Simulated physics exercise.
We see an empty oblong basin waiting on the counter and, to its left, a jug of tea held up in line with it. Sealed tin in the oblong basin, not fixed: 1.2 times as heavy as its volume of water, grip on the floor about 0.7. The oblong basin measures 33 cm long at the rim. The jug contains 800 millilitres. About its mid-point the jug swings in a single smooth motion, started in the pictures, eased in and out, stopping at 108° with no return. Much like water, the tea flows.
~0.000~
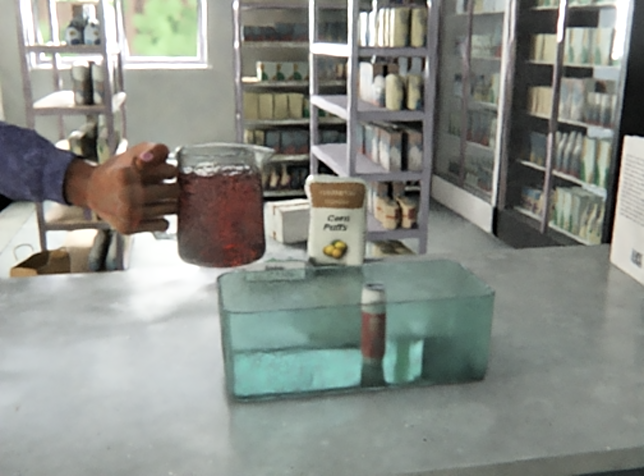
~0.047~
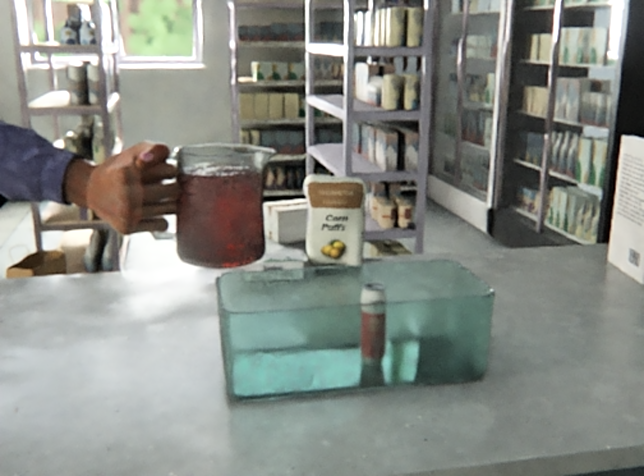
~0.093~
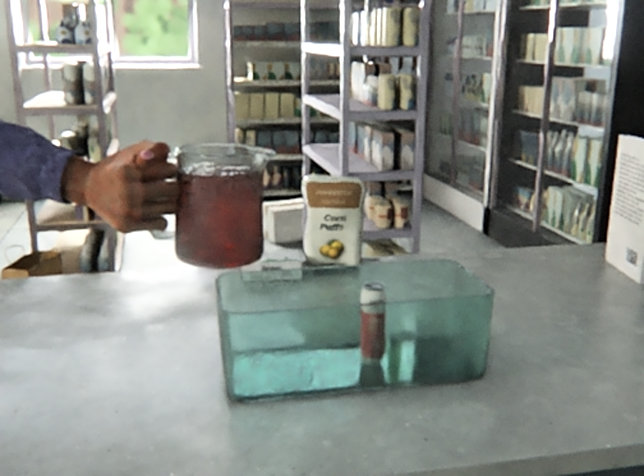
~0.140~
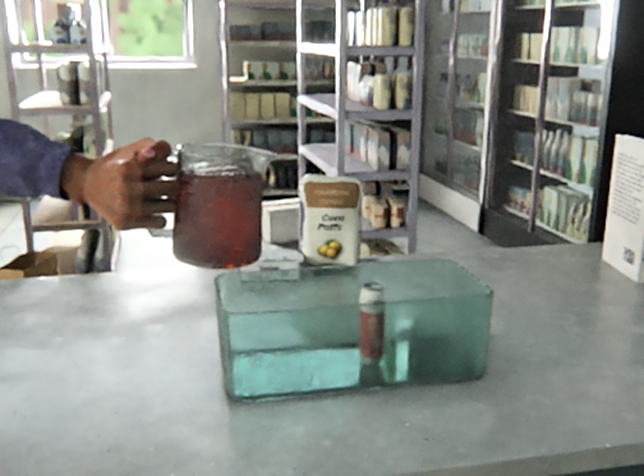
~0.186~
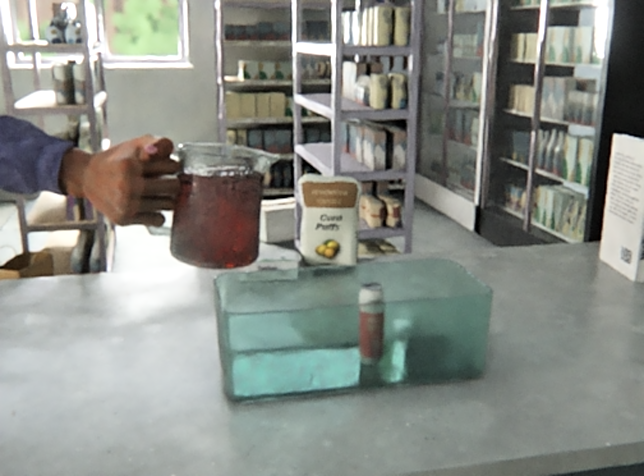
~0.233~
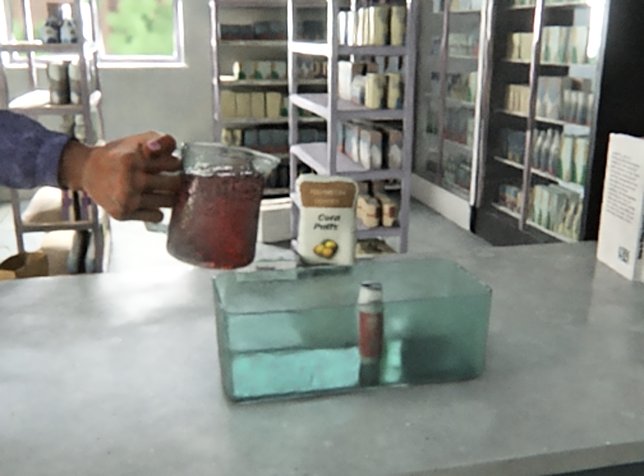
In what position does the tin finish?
It finishes upright.
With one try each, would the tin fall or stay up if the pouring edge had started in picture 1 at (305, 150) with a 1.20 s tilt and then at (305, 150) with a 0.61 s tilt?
Try 1: Tipped over; try 2: Tipped over.
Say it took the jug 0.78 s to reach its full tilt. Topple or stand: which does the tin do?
The tin stays balanced.
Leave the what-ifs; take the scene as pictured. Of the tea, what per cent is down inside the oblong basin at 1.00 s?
Roughly 48 %.
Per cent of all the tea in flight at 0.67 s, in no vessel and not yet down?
Around 10 in a hundred.
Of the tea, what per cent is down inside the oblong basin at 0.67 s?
Estimate - around 3 in a hundred parts.
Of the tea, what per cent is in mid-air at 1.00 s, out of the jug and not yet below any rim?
Airborne fraction: Approx. 16 %.
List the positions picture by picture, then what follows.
In the first frame, tilt 0°; pouring edge (276, 150); surface from (179, 171) to (258, 168); the oblong basin's rim runs from (220, 294) to (476, 278); the tin's top is at (374, 290).
In the second frame, tilt 0°; pouring edge (276, 150); surface from (179, 171) to (258, 169).
In the third frame, tilt 2°; pouring edge (277, 151); surface from (178, 172) to (259, 169).
In the fourth frame, tilt 4°; pouring edge (278, 153); surface from (179, 171) to (259, 169).
In the fifth frame, tilt 6°; pouring edge (279, 156); surface from (179, 172) to (261, 169).
In the sixth frame, tilt 10°; pouring edge (281, 160); surface from (180, 173) to (263, 169).
After 0.67 s the tilt is 64° and 88 per cent is still to pour; the tin stands where it began.
After 1.00 s the tilt is 100° and 37 per cent is still to pour; the tin stands where it began.
After 1.33 s the tilt is 108° and 4 per cent is still to pour; the tin stands where it began.
After 1.70 s the tilt is 108° and 0 per cent is still to pour; the tin stands where it began.
In the end the tin stands where it began.
